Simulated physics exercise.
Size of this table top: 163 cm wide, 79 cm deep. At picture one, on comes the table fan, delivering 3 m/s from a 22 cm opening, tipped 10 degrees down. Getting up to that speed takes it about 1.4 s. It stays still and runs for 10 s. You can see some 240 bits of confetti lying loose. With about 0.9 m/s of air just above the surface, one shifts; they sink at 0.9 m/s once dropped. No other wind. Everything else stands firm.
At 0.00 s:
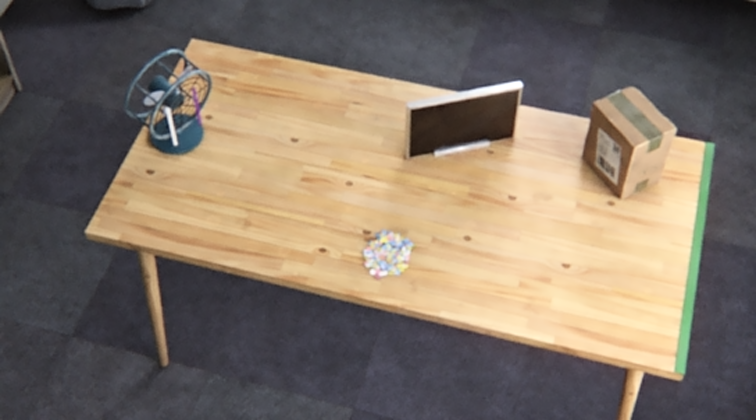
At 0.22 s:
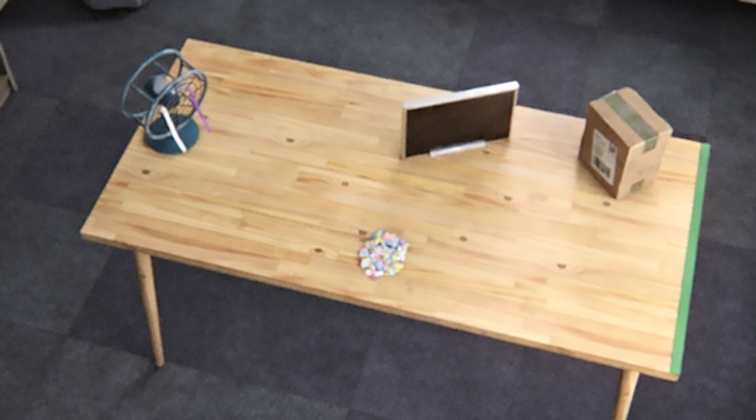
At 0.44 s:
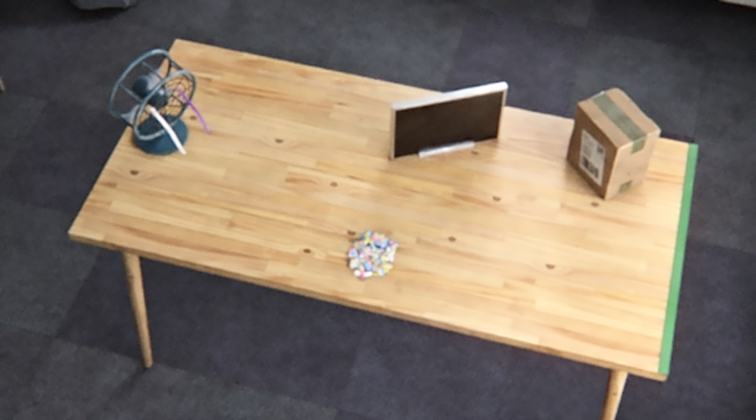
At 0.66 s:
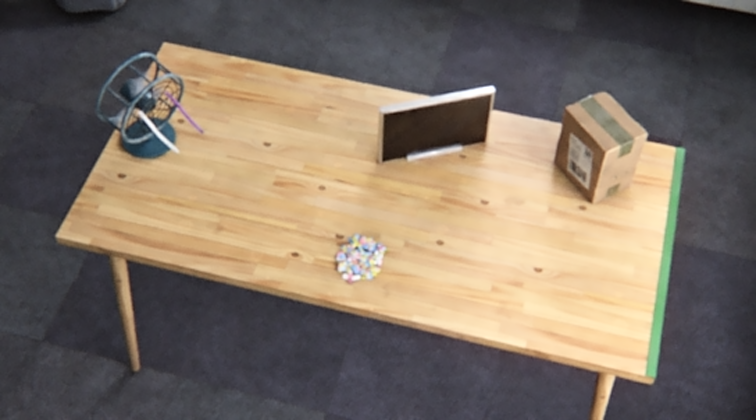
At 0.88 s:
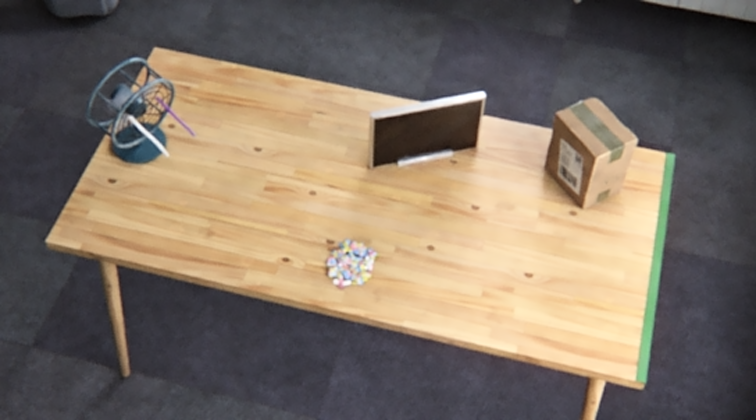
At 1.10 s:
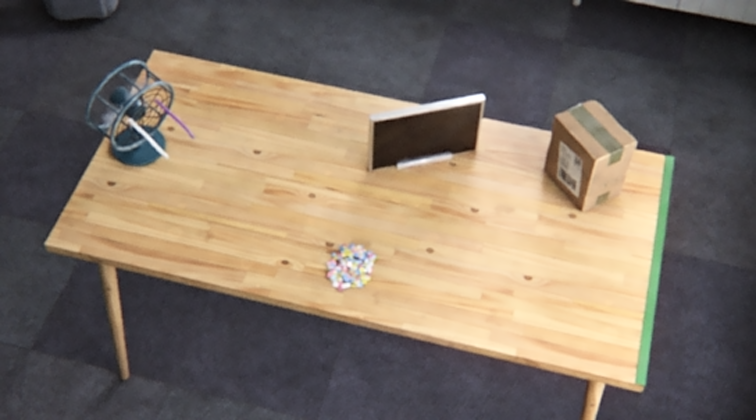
A light wooden table with a green strip along its right edge stands on dark grey carpet tiles, seen from above at an angle. A dark teal fan sits at the far left, a black screen with a silver frame and a brown cardboard box stand towards the right, and pale multicoloured confetti lies near the front. Ribbons on the fan lift and flutter while the confetti stays put, as the camera drifts slightly.
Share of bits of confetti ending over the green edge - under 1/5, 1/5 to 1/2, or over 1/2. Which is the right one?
It sits at a fifth to half.
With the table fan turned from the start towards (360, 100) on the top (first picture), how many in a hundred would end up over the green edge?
0 %.
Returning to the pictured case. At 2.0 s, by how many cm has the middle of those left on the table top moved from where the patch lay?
Roughly 75 centimetres.
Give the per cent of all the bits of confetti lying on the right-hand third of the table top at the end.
Roughly 0 in a hundred.
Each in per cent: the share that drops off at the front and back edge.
Roughly 70 per cent at the front edge and 0 per cent at the back edge.
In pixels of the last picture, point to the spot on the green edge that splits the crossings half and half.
Close to pixel (650, 343).
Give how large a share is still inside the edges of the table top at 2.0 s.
Close to 15 in a hundred are still there at that time.
After 2.0 s the count stands so, 13 % are over the green edge; the middle of those still in play is near (647, 335).
After 3.2 s the count stands so, 31 % are over the green edge.
After 5.5 s the count stands so, 31 % are over the green edge.
After 10.0 s, at the end, 31 % are over the green edge.
